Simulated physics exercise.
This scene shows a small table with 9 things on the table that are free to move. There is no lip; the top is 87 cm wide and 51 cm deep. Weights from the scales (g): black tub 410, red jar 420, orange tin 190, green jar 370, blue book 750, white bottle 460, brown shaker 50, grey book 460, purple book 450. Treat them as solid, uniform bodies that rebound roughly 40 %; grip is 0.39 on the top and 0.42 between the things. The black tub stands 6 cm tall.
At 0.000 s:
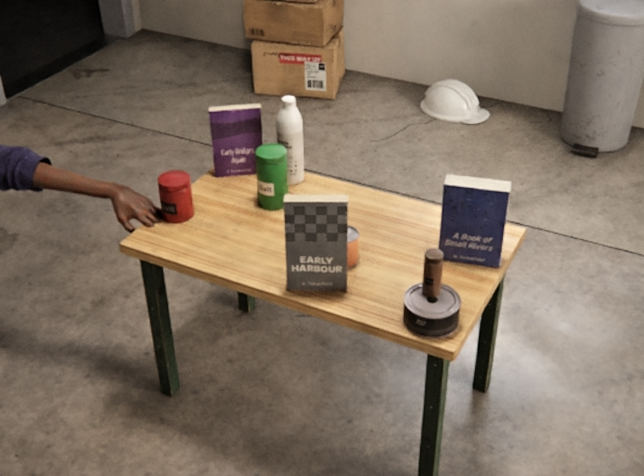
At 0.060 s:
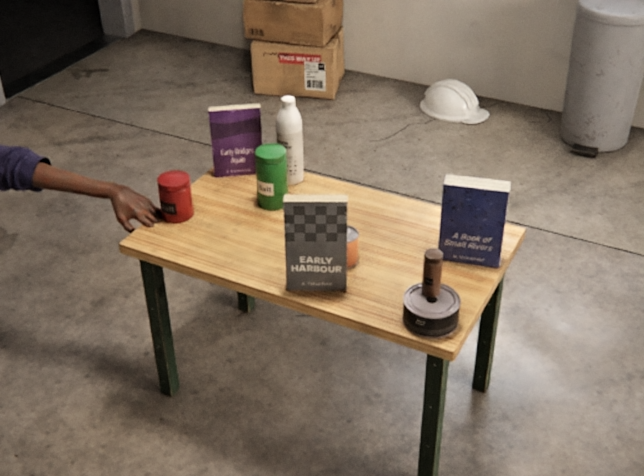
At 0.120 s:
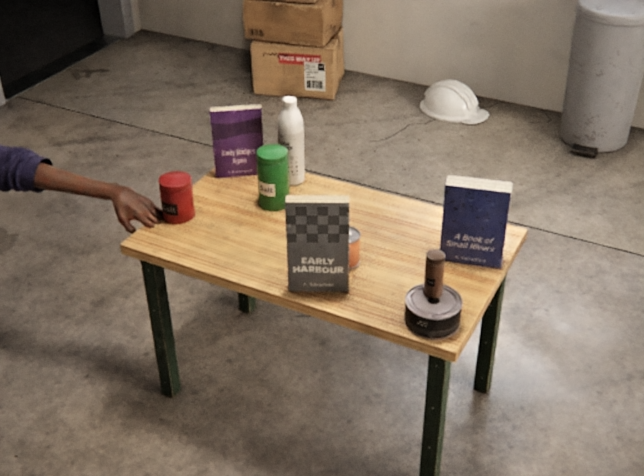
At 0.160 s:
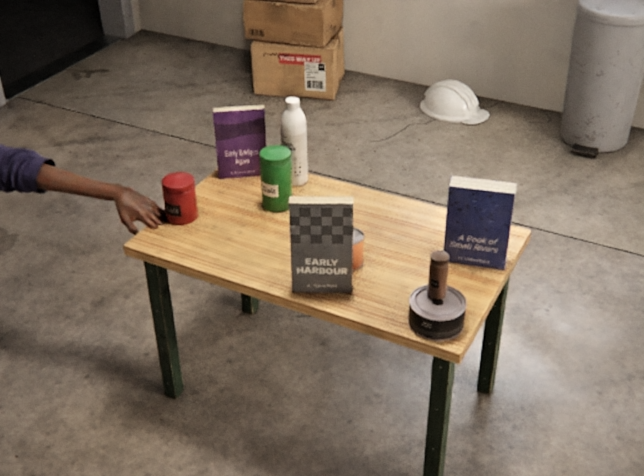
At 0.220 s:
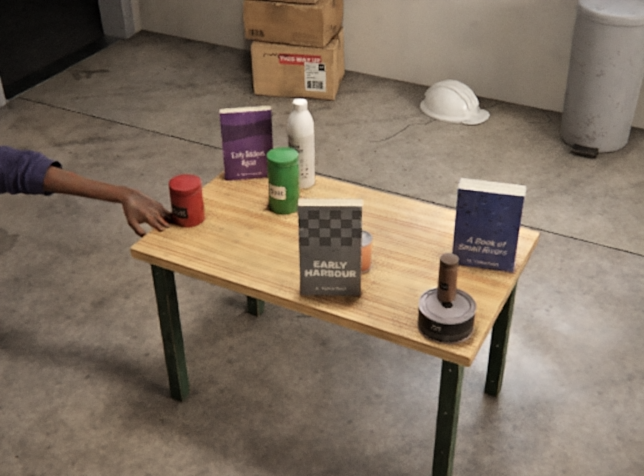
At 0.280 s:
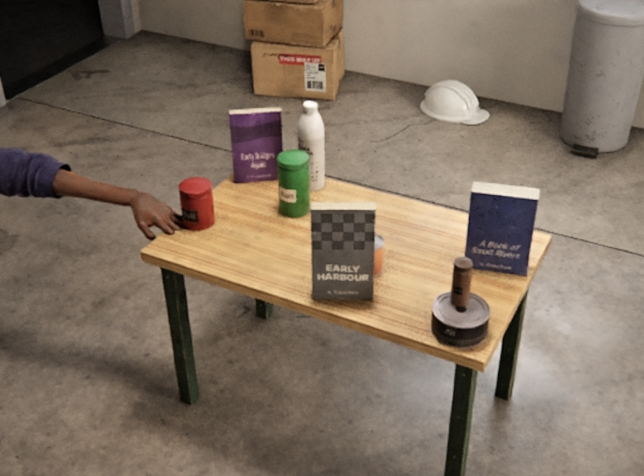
On a concrete floor, a hand at the left edge of a wooden table slides it slightly right, books and containers riding along.
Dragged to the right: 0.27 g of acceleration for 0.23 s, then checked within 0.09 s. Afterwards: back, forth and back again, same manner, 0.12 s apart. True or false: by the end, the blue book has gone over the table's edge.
False.
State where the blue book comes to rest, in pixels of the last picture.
End position: Roughly (473, 222).
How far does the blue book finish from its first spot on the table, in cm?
I'd put it at about 0 centimetres.
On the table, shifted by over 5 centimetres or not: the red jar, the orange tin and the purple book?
Note: Red jar is left in place. Orange tin is left in place. Purple book departs its position.
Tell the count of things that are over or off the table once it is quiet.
It comes to 5.
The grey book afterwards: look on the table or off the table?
When everything stops, the grey book is out of bounds.
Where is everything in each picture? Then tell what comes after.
The first frame shows blue book (473, 222); black tub (431, 310).
The second frame shows green jar (272, 177).
The third frame shows white bottle (291, 141); brown shaker (434, 274).
The fourth frame shows table 1 cm from its start; grey book (322, 246); purple book (241, 142).
The fifth frame shows table 3 cm from its start; black tub (446, 315); red jar (187, 201).
The sixth frame shows table 6 cm from its start; blue book (500, 229).
After 0.78 s, table 1 cm from its start; grey book now off the table; blue book moved 2 cm near (483, 225); white bottle on its side.
After 1.28 s, table 10 cm from its start; blue book moved 2 cm near (521, 235); white bottle on its side; green jar on its side.
In the end (4.7 s), off the table, grey book; toppled on the table, green jar, white bottle, brown shaker and purple book; the other 4 under 5 cm from the start. In the last view, blue book near (473, 222).
